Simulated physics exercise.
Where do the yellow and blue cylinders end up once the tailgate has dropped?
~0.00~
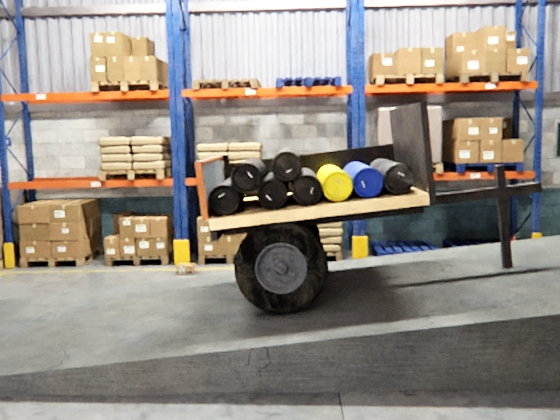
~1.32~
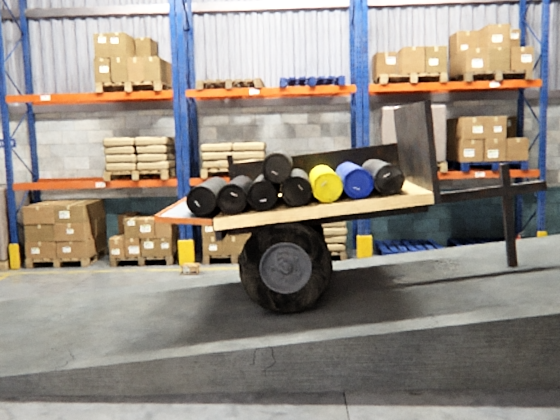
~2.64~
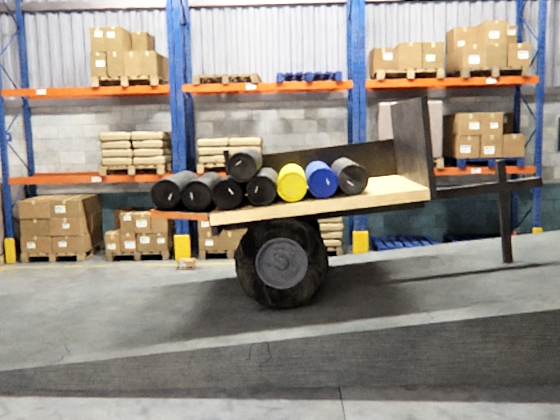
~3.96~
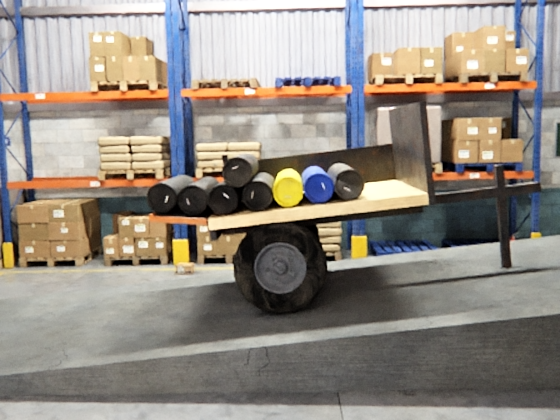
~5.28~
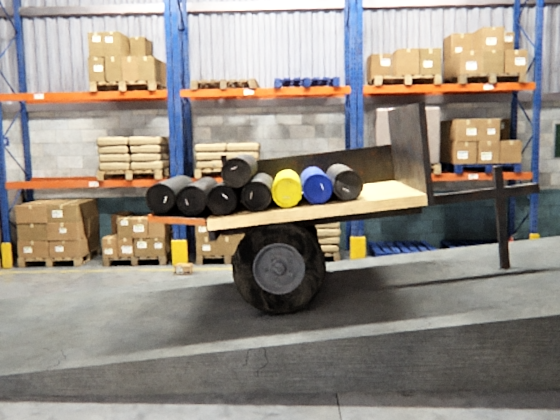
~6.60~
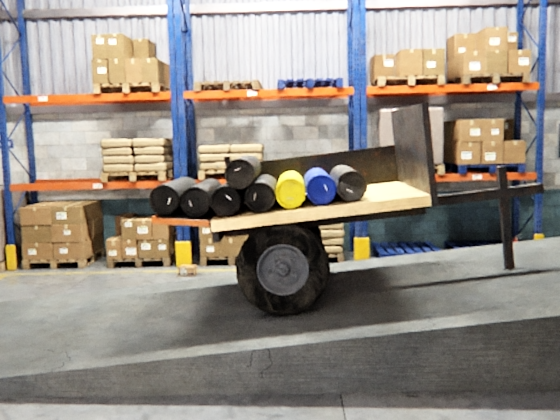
Both roll a short way left and come to rest side by side inside the trailer bed, with dark cylinders on either side of the pair.
